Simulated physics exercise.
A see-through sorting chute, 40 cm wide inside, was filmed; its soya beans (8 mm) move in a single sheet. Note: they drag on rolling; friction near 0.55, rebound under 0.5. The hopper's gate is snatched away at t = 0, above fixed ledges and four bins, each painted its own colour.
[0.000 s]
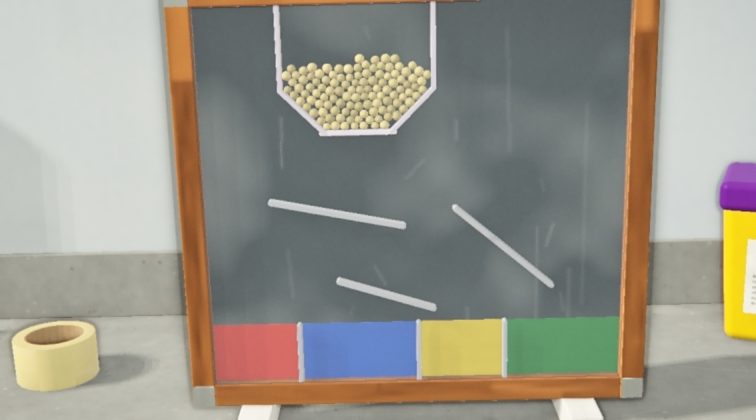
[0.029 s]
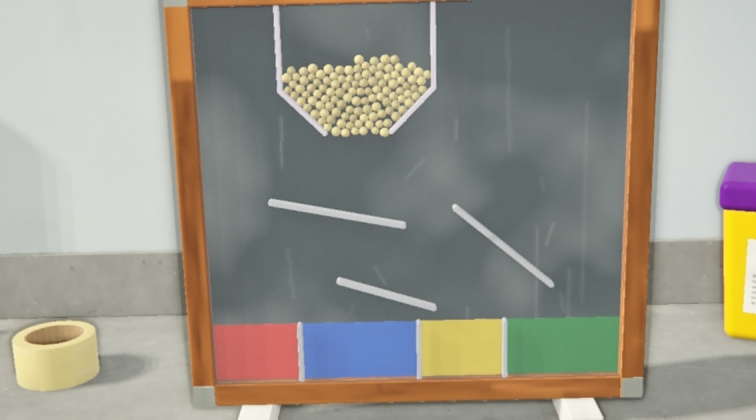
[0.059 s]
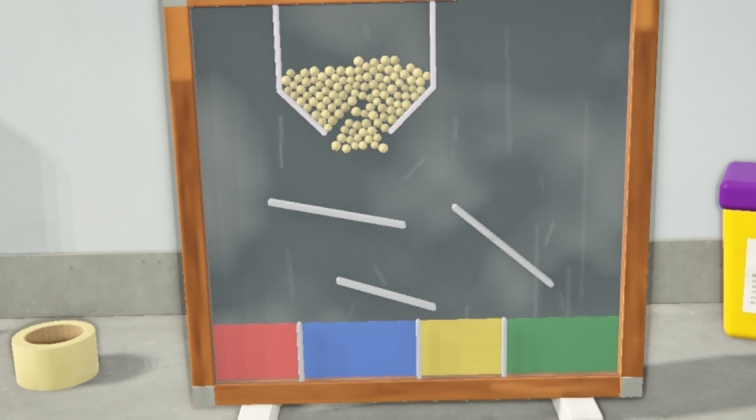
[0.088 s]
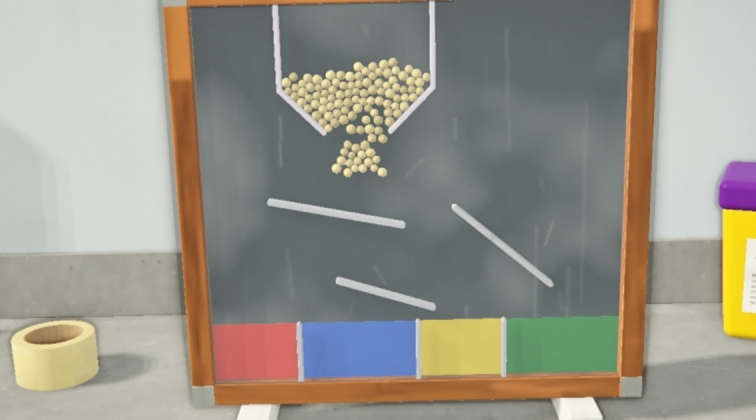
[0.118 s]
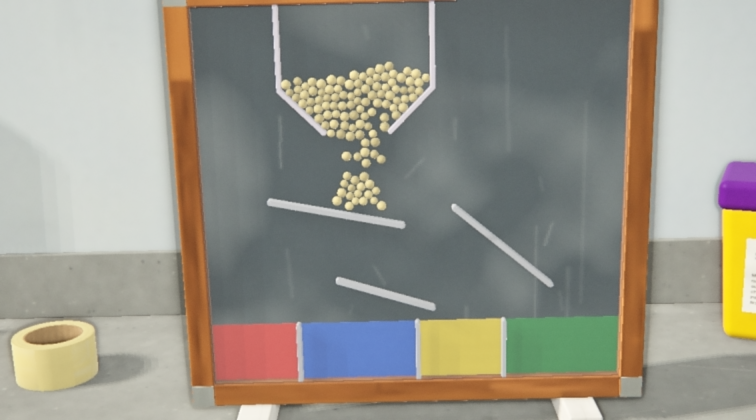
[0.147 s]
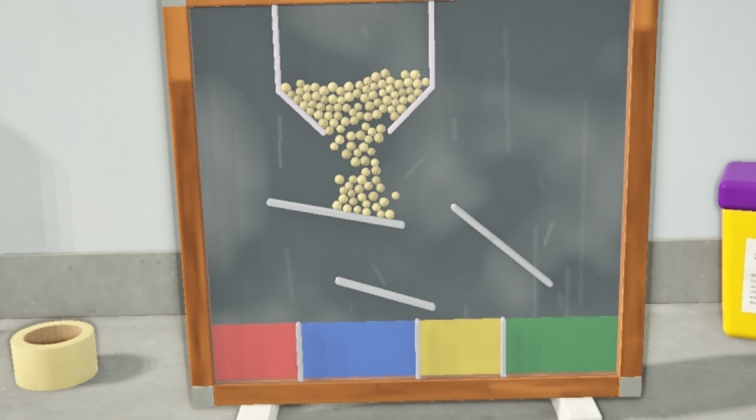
The clip shows pale round beans packed in a hopper on a dark board above sloping ledges and coloured sections; the hopper's bottom gate disappears, and beans pour through the opening, landing and piling on the upper left ledge.
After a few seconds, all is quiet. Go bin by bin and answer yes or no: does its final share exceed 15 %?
Red bin - no; blue bin - no; green bin - no; yellow bin - yes.
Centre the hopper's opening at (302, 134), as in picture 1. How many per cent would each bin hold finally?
Result: Red bin = 30; blue bin = 0; green bin = 0; yellow bin = 45.
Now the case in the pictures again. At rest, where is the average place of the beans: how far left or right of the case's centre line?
About 2 cm right.
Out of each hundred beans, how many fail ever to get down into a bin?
30 per cent.
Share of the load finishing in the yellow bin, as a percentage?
65 per cent, roughly.
After 0.24 s 65 % have left the hopper; down in the bins, nothing yet.
After 0.34 s 95 % have left the hopper; down in the bins, green 5 %, yellow 5 %.
After 0.55 s 100 % have left the hopper; down in the bins, green 5 %, yellow 30 %.
In the end, by 2.0 s, red 0 %, blue 0 %, green 5 %, yellow 65 %, left higher up 30 %.
